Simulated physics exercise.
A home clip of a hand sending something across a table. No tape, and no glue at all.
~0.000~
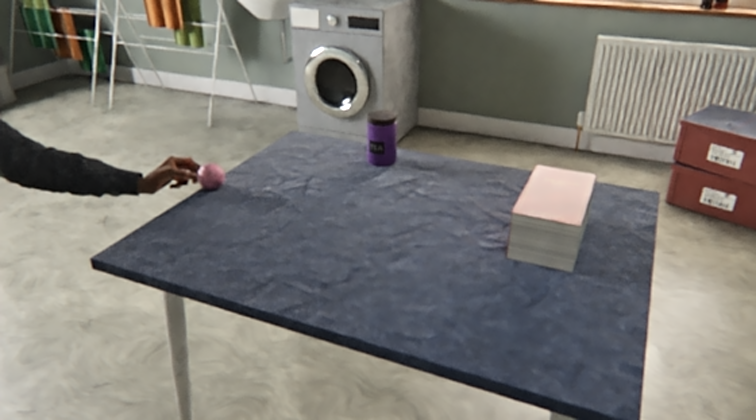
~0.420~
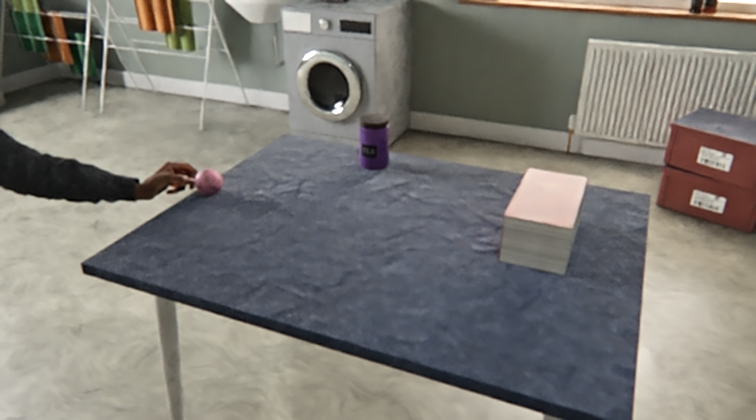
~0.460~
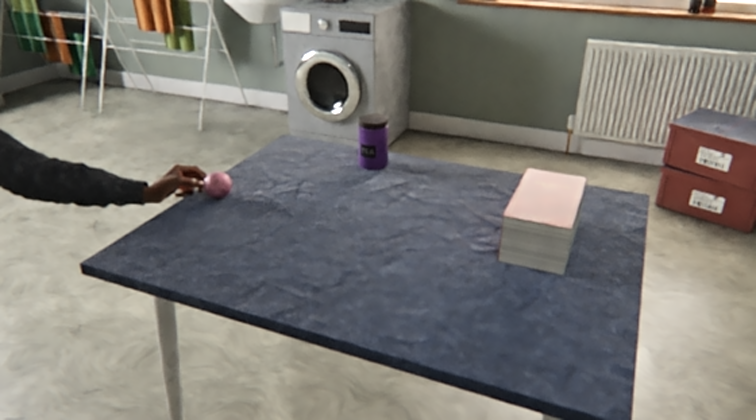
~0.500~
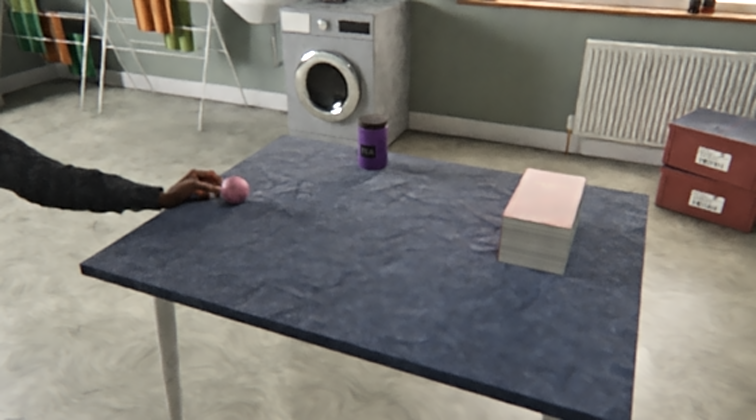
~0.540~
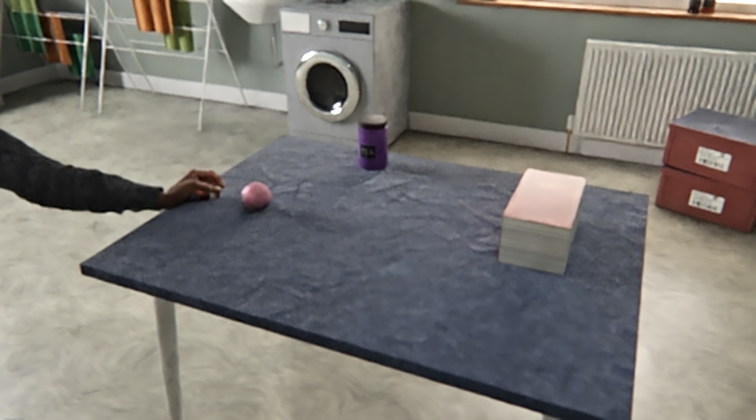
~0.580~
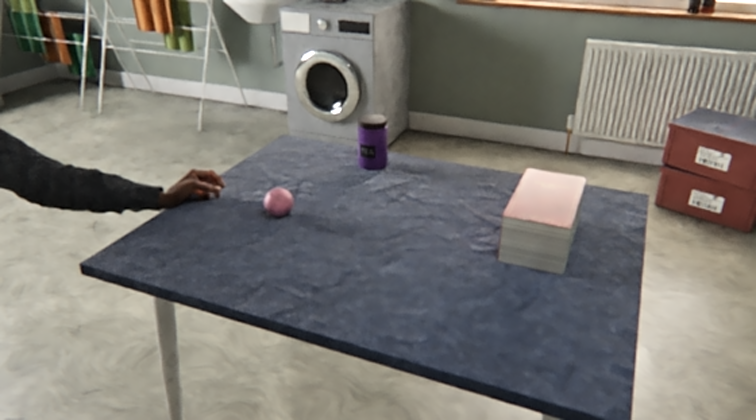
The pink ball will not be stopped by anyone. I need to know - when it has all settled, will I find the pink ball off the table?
I predict it will be down off the table.
After 0.88 s, pink ball rolled well along near (472, 256).
After 1.28 s, pink ball now off the table.
After 1.68 s, things are still on the move.
By the end (1.9 s), off the table, pink ball.
